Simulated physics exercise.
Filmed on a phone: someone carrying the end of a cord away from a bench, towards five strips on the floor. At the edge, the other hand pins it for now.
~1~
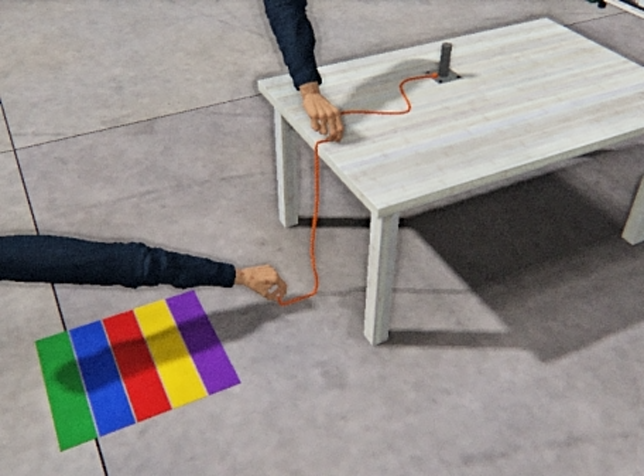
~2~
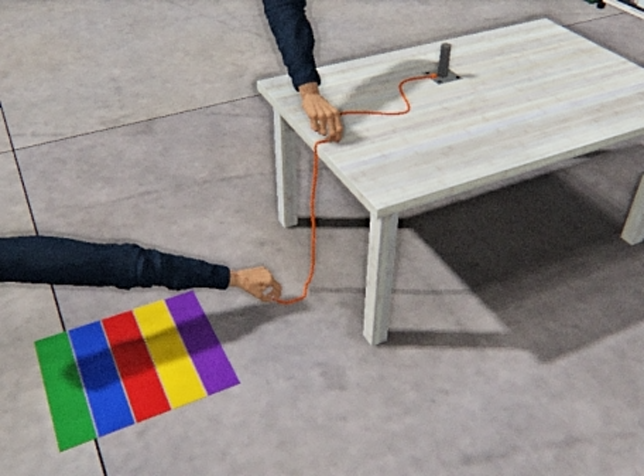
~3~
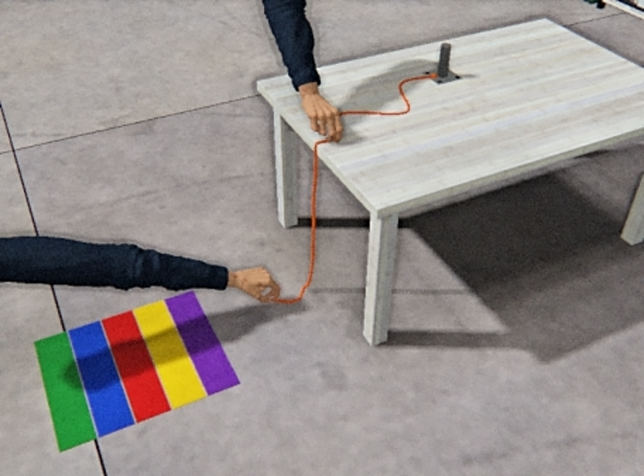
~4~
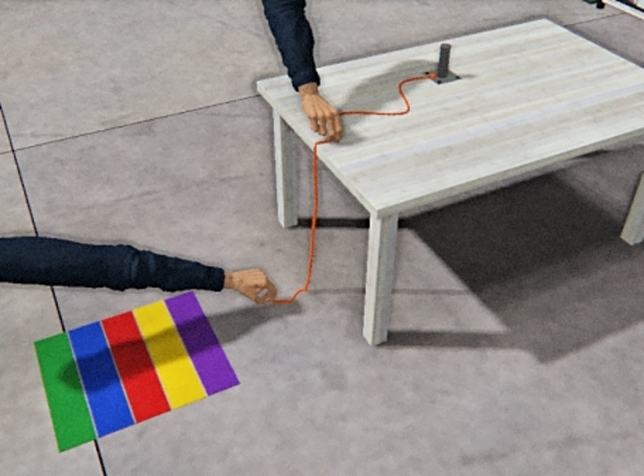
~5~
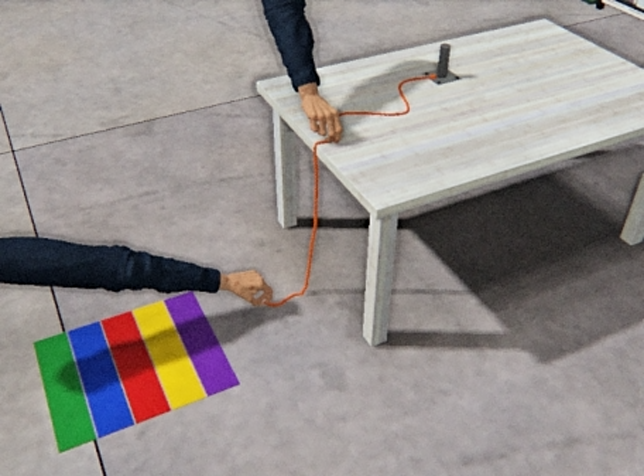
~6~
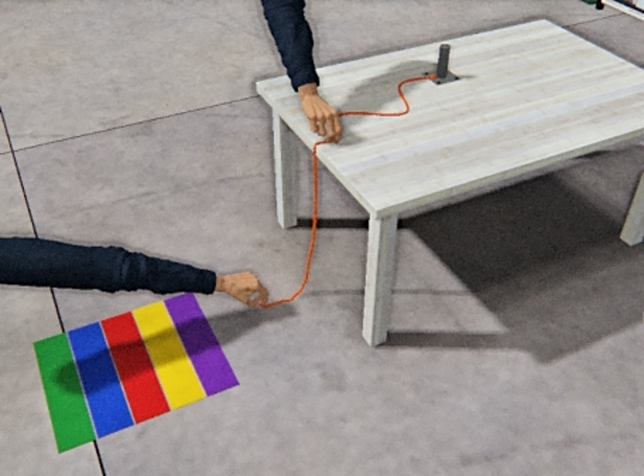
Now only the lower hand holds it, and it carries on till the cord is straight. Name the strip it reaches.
The blue strip.
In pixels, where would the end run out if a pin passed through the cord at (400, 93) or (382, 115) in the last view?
Approximately (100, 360), then (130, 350).
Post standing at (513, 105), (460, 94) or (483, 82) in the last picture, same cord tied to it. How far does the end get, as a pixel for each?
The spots are near (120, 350), (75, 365) and (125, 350).
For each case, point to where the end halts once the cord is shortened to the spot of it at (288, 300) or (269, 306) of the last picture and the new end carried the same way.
First try: Near (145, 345). Second try: Near (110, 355).
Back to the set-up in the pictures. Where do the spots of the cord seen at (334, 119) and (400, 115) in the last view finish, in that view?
The first settles around (306, 139), the second around (360, 112).
Soon after, end near (152, 341); over yellow.
After that, end near (113, 354); over red.
At the stop, end near (89, 362); over blue. The end stops over the blue strip.
